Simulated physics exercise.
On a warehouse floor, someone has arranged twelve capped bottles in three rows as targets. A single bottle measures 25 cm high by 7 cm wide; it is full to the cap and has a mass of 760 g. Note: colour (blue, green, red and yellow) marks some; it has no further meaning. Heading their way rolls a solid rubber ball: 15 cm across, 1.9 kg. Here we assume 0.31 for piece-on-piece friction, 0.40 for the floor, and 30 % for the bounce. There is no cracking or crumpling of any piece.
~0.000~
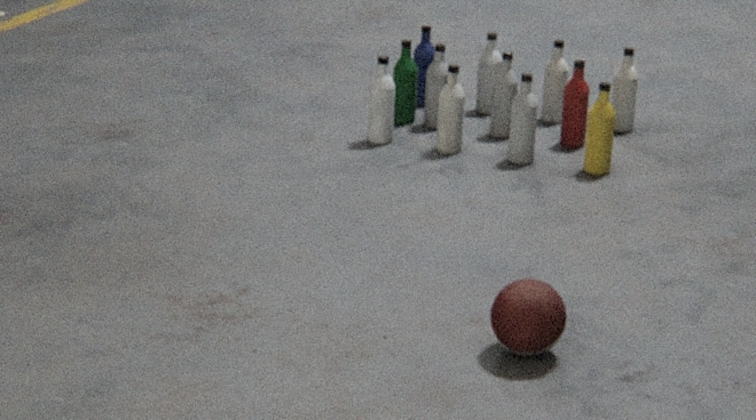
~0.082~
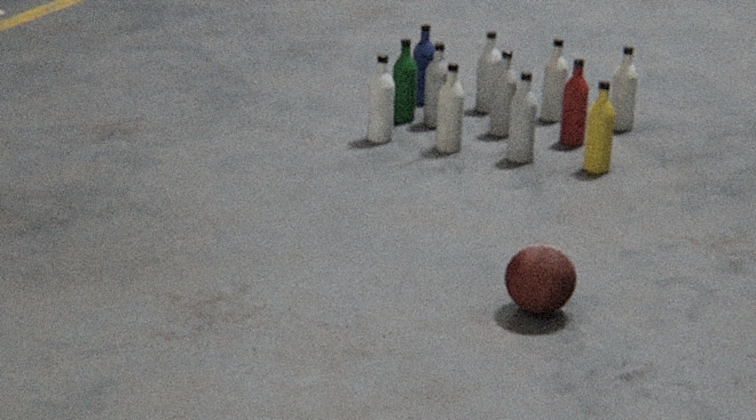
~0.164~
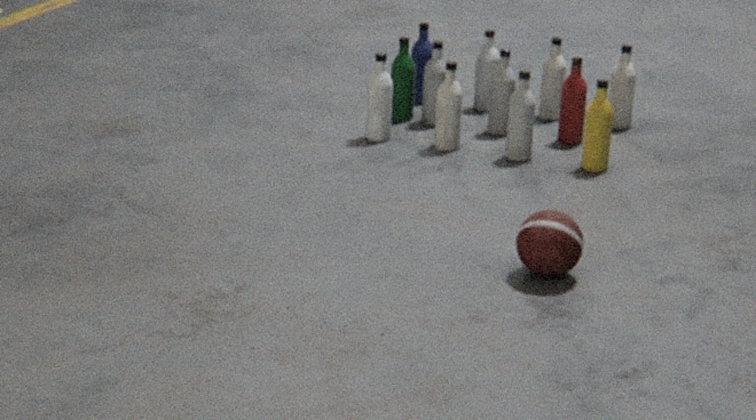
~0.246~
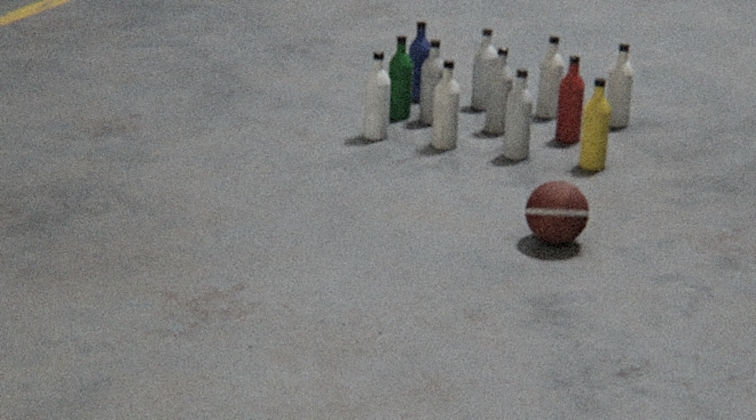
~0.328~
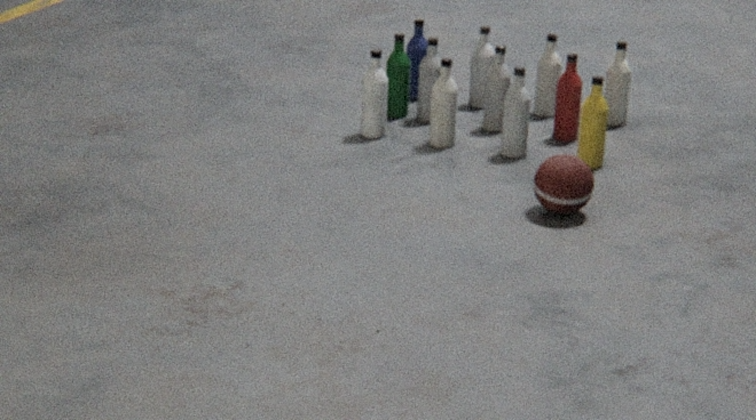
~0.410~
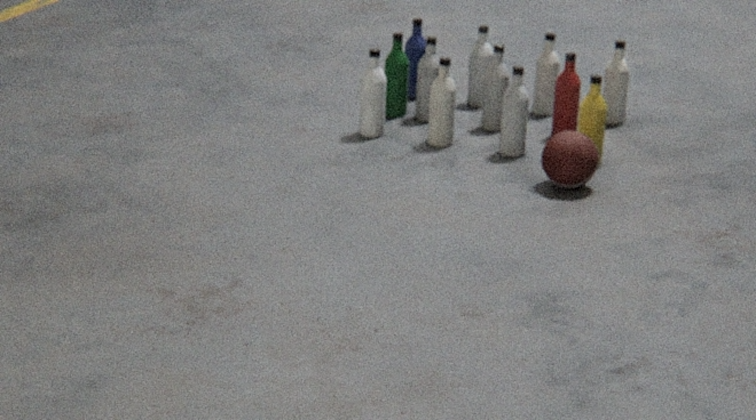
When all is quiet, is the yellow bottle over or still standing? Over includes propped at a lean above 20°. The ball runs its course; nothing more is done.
That bottle ends up over.
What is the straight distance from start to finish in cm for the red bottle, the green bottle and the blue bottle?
Moved: Red 40, green 0, blue 0.
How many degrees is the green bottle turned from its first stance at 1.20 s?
Some 0°.
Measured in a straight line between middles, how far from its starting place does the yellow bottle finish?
Straight-line shift: Approx. 65 cm.
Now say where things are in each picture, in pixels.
In the first picture (we follow the side turned to the camera; the camera pans a little), ball (529, 317) 1.12 m before the front row; yellow bottle (596, 130); blue bottle (427, 26); green bottle (402, 84); no piece has moved.
In the second picture, ball (541, 278) 94 cm before the front row; yellow bottle (595, 129).
In the third picture, ball (550, 243) 75 cm before the front row; yellow bottle (593, 128).
In the fourth picture, ball (557, 213) 57 cm before the front row; yellow bottle (591, 126).
In the fifth picture, ball (564, 184) 38 cm before the front row; yellow bottle (588, 124).
In the sixth picture, ball (570, 159) 20 cm before the front row; yellow bottle (587, 123); blue bottle (418, 19); green bottle (393, 77); no piece has moved.
Around 0.52 s, ball still moving; none of the 12 bottles over, 1 disturbed; yellow bottle tipped 9°.
Around 0.64 s, ball still moving; 1 of the 12 bottles over; yellow bottle tipped 31°; red bottle displaced 50 mm.
Around 0.82 s, ball still moving; 2 of the 12 bottles over; yellow bottle lying flat; red bottle tipped 30°.
Around 1.20 s, ball still moving; 3 of the 12 bottles over; yellow bottle lying flat; red bottle lying flat.
Finally (1.6 s), ball rolling away; 3 of the 12 bottles over; yellow bottle lying flat; red bottle lying flat; blue bottle unmoved. Seen by the last camera, middles, yellow bottle near (674, 96), red bottle near (586, 93).
